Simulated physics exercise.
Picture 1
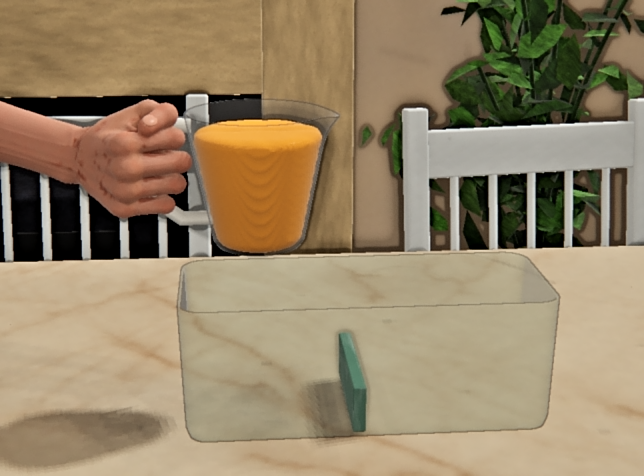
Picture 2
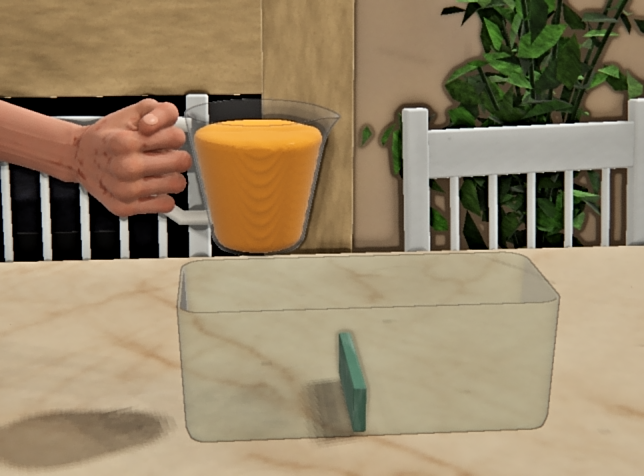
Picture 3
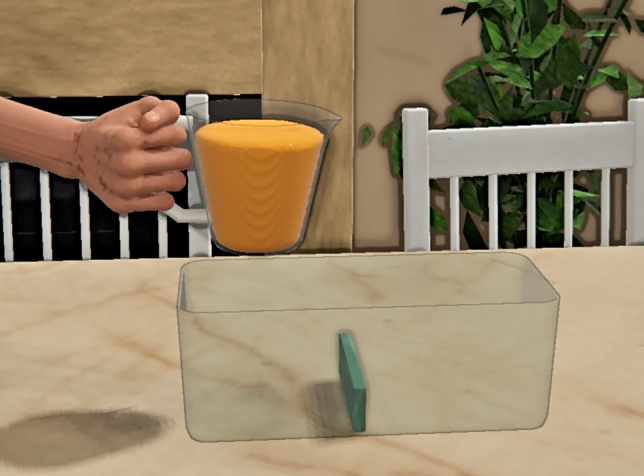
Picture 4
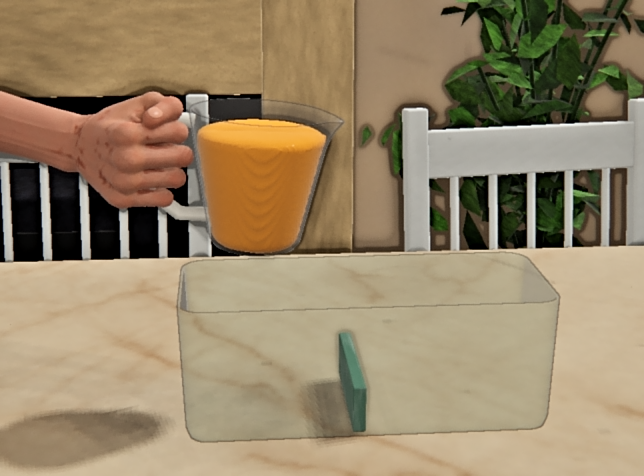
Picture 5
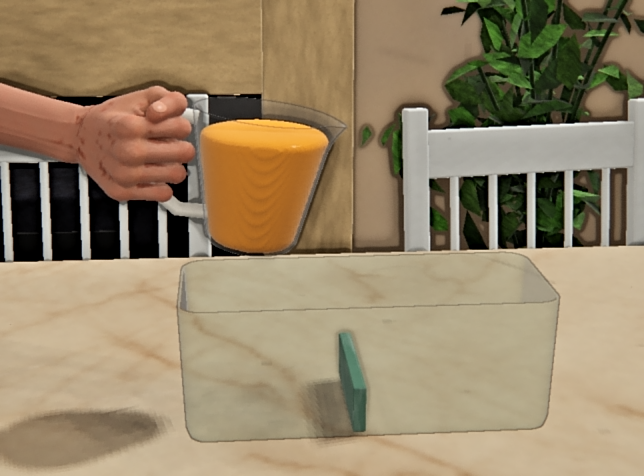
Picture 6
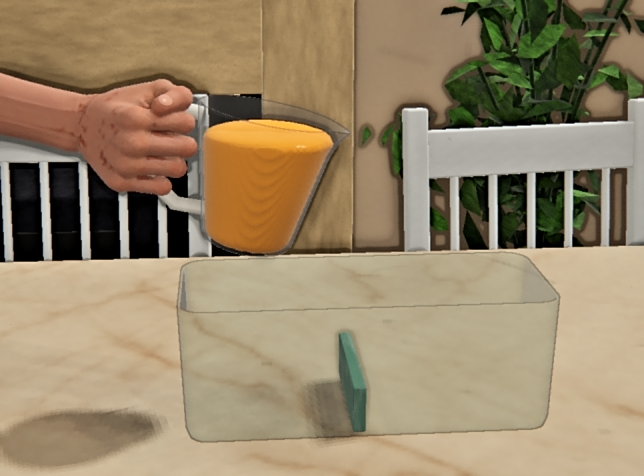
A hand reaching in from the left grips the handle of a clear measuring jug of orange juice above a marble-patterned table, seen from the front with white chairs and a leafy plant behind. Below the jug sits a long, clear basin with a small teal wall standing on its floor. The jug stays upright at first, then the hand tilts it slightly to the right, while the camera remains still.
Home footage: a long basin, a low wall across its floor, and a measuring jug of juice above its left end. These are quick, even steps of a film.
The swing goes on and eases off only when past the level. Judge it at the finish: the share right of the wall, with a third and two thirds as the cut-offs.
At the finish, the right of the wall has over two thirds.
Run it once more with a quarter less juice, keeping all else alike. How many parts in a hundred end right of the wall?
95 %.
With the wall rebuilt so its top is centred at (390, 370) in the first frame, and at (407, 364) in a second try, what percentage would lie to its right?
Respectively 65 and 50 per cent, approximately.
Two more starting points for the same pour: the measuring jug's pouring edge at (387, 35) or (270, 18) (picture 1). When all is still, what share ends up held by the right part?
Estimate: 95 per cent, then 75 per cent.
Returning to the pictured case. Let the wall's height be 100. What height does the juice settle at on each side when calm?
About 0 per cent on the left and 70 per cent on the right.
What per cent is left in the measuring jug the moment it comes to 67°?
Near 70 per cent.
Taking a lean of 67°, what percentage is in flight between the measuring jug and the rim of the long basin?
About 20 per cent.
A moment on, the tilt is 67° and 72 per cent is still to pour, 0 is left of the wall and 10 right of it.
Next, the tilt is 97° and 19 per cent is still to pour, 1 is left of the wall and 69 right of it.
Then the tilt is 100° and 1 per cent is still to pour, 3 is left of the wall and 96 right of it.
Later the tilt is 100° and 0 per cent is still to pour, 2 is left of the wall and 97 right of it.
In the end 2 per cent lies left of the wall, 97 right of it and 0 outside.
